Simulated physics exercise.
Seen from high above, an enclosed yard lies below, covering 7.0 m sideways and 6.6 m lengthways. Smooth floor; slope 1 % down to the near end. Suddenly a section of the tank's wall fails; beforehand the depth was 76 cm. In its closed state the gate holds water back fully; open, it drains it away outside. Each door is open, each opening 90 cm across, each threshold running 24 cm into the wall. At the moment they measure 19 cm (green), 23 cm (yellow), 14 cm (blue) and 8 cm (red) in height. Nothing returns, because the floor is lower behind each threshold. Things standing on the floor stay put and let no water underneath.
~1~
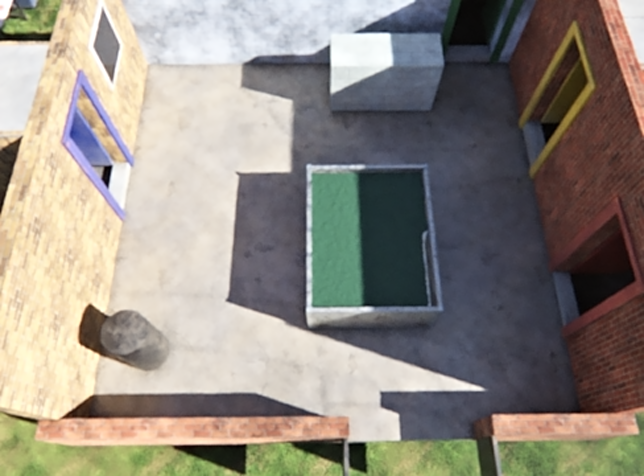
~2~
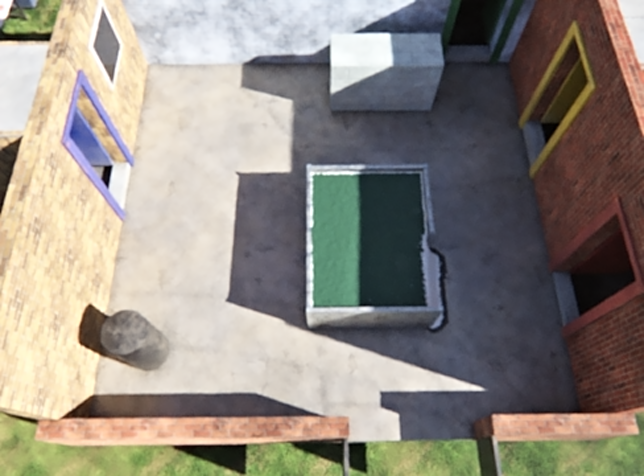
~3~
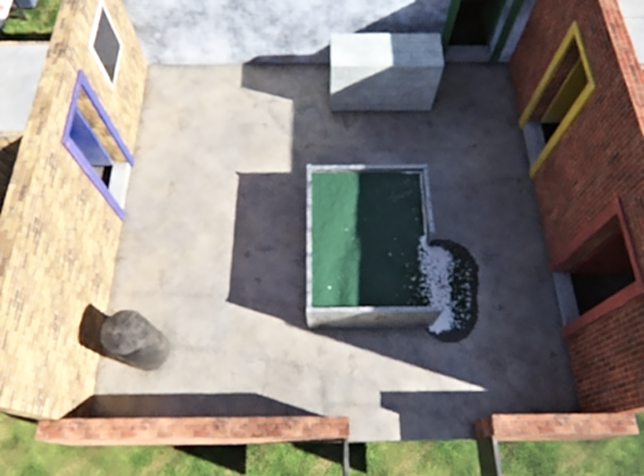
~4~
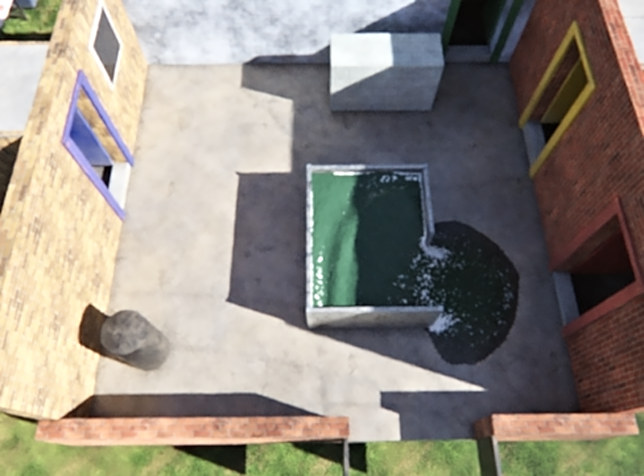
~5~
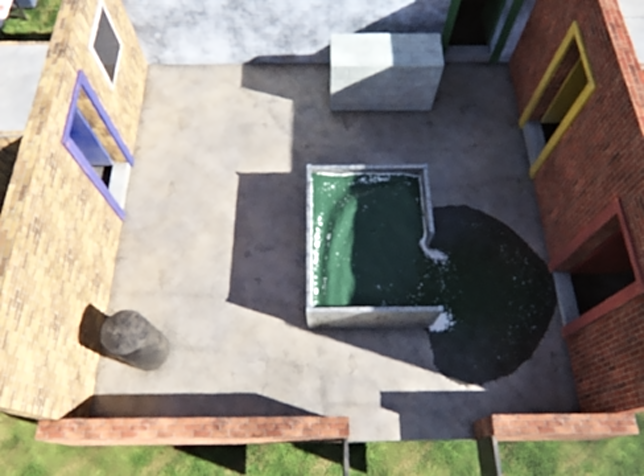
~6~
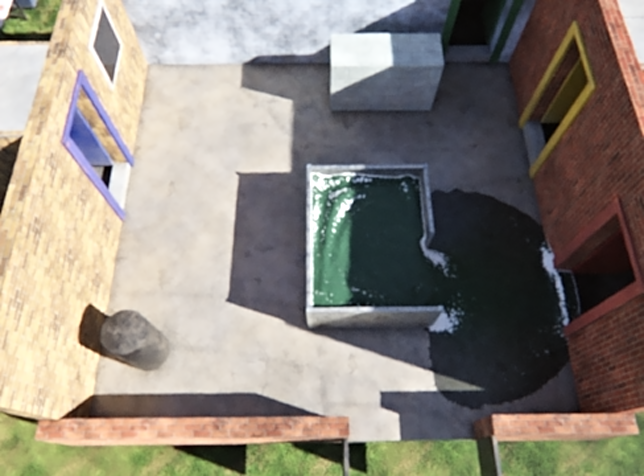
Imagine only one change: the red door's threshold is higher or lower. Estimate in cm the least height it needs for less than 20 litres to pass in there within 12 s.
I would say 38 cm.
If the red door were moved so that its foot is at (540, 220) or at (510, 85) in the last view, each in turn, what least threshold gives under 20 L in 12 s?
First place around 20 cm, second around 12.0 cm.
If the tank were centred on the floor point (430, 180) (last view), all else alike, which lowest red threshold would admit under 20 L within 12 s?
Then roughly 14.0 cm.
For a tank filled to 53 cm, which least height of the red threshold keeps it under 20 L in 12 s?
Then around 25 centimetres.
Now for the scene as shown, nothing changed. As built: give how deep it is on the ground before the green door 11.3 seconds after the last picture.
Depth: Near 4.0 cm.
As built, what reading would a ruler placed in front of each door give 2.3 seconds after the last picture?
Depth (cm): Green 14 / yellow 6 / blue 0 / red 28.
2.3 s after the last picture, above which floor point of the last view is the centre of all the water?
(428, 267).
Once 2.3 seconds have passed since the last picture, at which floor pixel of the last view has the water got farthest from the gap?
At about (502, 66).
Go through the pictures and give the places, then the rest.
In the first picture, the tank at (370, 236) is whole and still, 76 cm deep; the red door at (588, 277) is dry.
In the second picture, the front is at (441, 266), 0.3 m from the gap at (426, 283); 0.2 m2 of floor is wet, 76 cm left at the back.
In the third picture, the front is at (473, 280), 0.8 m from the gap at (426, 283); 0.9 m2 of floor is wet, 76 cm left at the back.
In the fourth picture, the front is at (513, 294), 1.4 m from the gap at (426, 284); 2.3 m2 of floor is wet, 74 cm left at the back.
In the fifth picture, the front is at (551, 294), 2.0 m from the gap at (426, 284); 4.0 m2 of floor is wet, 66 cm left at the back.
In the sixth picture, the front is at (577, 311), 2.3 m from the gap at (426, 284); 5.5 m2 of floor is wet, 64 cm left at the back; water is at the red door at (588, 277).
Then, 0.7 s after the last picture water covers 15 % of the floor, deepest (46 cm) near (573, 420); 24 cm at the red door, 153 litres in over its 8 cm threshold.
Then, 2.3 s after the last picture water covers 35 % of the floor, deepest (28 cm) near (573, 420); 28 cm at the red door, 485 litres in over its 8 cm threshold.
Then, 11.3 s after the last picture water covers 95 % of the floor, deepest (9 cm) near (573, 420); 7 cm at the red door, 741 litres in over its 8 cm threshold.
At the red door as built, the water peaked near 32 cm, 1.7 s after the last picture.
Run again over the same 12 s with other heights there, 58 litres in over 33 cm, 1 litre over 45 cm. The limit of 20 litres is kept from about 38 cm up.
